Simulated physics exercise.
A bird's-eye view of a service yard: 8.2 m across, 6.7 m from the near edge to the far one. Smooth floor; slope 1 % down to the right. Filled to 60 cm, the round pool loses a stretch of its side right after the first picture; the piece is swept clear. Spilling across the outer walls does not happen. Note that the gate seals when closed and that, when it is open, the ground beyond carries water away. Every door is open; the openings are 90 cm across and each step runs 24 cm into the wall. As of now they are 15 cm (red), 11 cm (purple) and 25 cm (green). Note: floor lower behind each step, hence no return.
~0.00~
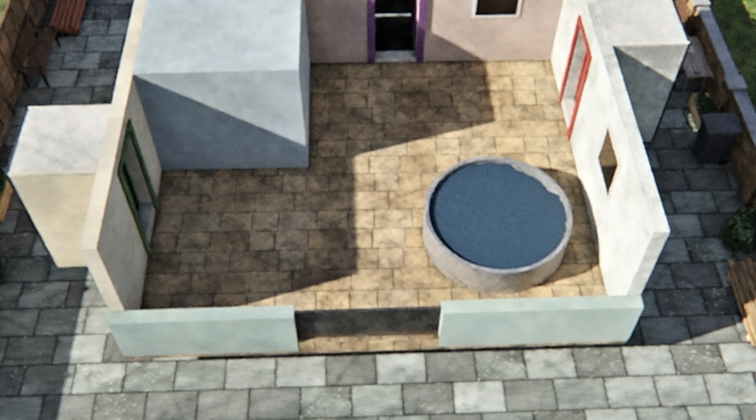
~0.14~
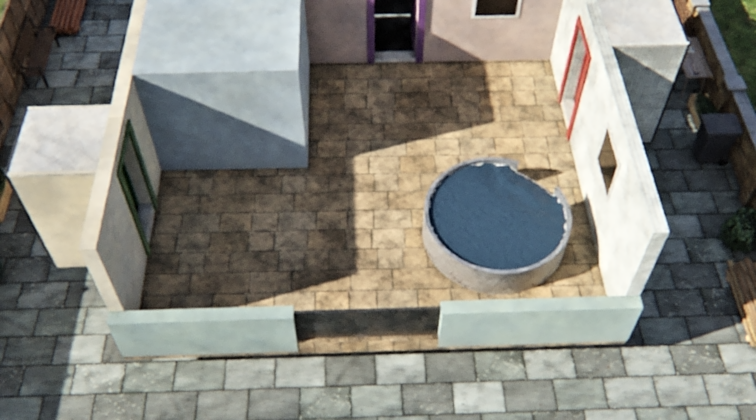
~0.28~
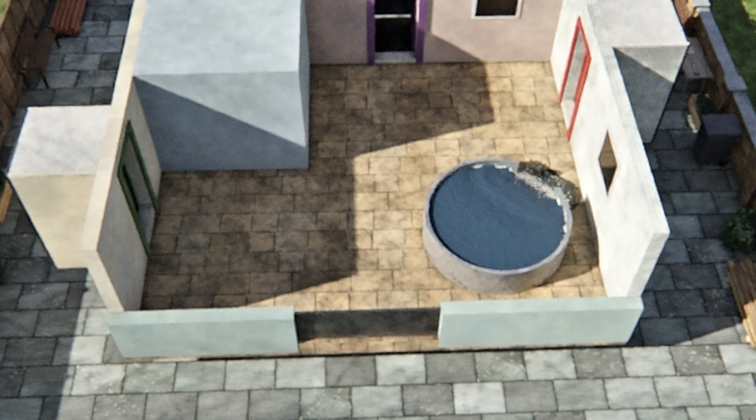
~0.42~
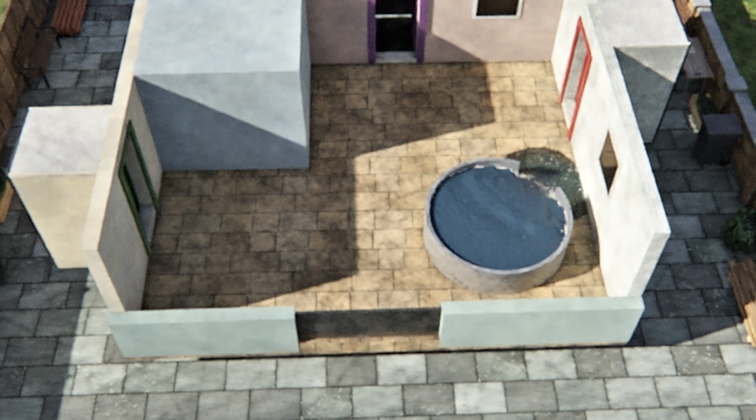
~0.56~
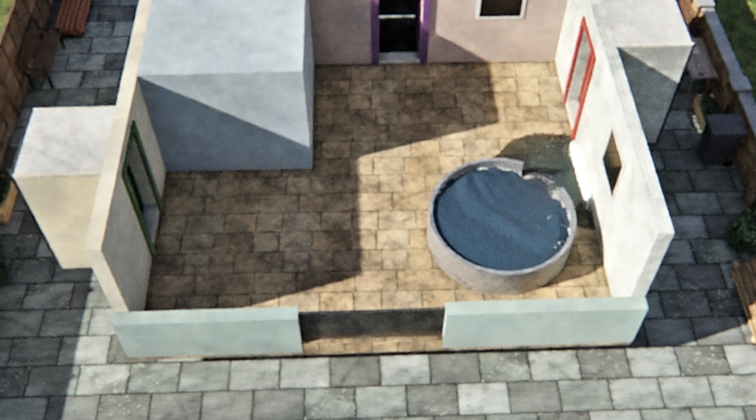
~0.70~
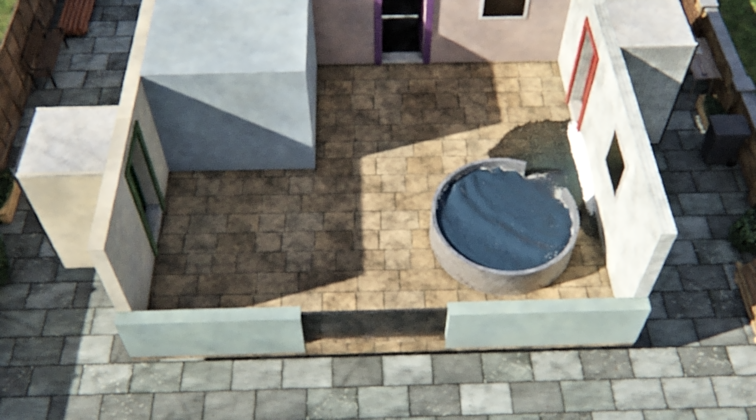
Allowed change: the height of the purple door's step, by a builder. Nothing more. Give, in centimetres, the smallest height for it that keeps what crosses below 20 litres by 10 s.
Close to 5 cm is just enough.
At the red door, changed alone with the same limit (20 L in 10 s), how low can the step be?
Red: 12.0 cm.
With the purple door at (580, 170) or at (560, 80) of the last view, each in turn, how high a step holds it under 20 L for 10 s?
33 and 24 cm.
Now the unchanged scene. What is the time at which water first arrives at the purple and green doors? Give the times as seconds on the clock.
Arrival: Purple 2.4 s, green not in the 10 s.
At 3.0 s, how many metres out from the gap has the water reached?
Close to 5.2 metres, I'd say.
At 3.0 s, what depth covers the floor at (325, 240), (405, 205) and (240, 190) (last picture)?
In that order: 0, 0 and 0 cm.
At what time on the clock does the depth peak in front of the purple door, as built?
Peak: Close to 6.0 s.
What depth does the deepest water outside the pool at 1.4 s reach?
Around 42 centimetres.
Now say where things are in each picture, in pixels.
Still water, 60 cm deep, in the round pool at (498, 214); the purple door at (396, 26) is dry, in the first frame.
The front is at a hidden place, 0.3 m from the gap on the far side; 0.2 m2 of floor is wet, 60 cm left at the back, in the second frame.
Water pours out on the far side and has run 0.8 m, to (545, 168); about 8 cm deep outside, 60 cm at the back, in the third frame.
Water pours out on the far side and has run 1.2 m, to (558, 154); about 7 cm deep outside, 60 cm at the back, in the fourth frame.
Water pours out on the far side and has run 1.8 m, to (573, 139); about 7 cm deep outside, 60 cm at the back, in the fifth frame.
The front is at (571, 120), 2.2 m from the gap on the far side; 2.9 m2 of floor is wet, 60 cm left at the back; 3.1 m in a straight line remain to the purple door at (403, 27), in the sixth frame.
After 1.4 s water covers 15 % of the floor, deepest (42 cm) near (584, 187); it has not reached the purple door.
After 3.0 s water covers 25 % of the floor, deepest (34 cm) near (546, 62); 5 cm at the purple door, 0 litres in over its 11 cm step.
After 10.0 s water covers 85 % of the floor, deepest (15 cm) near (460, 328); 8 cm at the purple door, 0 litres in over its 11 cm step.
At the purple door as built, the water arrived by 2.5 s and peaked near 9 cm at 6.0 s.
With a step of 4.5 cm, 24 litres would have come in within the 10 s; with 5.5 cm, 14 litres. So under 20 litres takes about 5 cm.
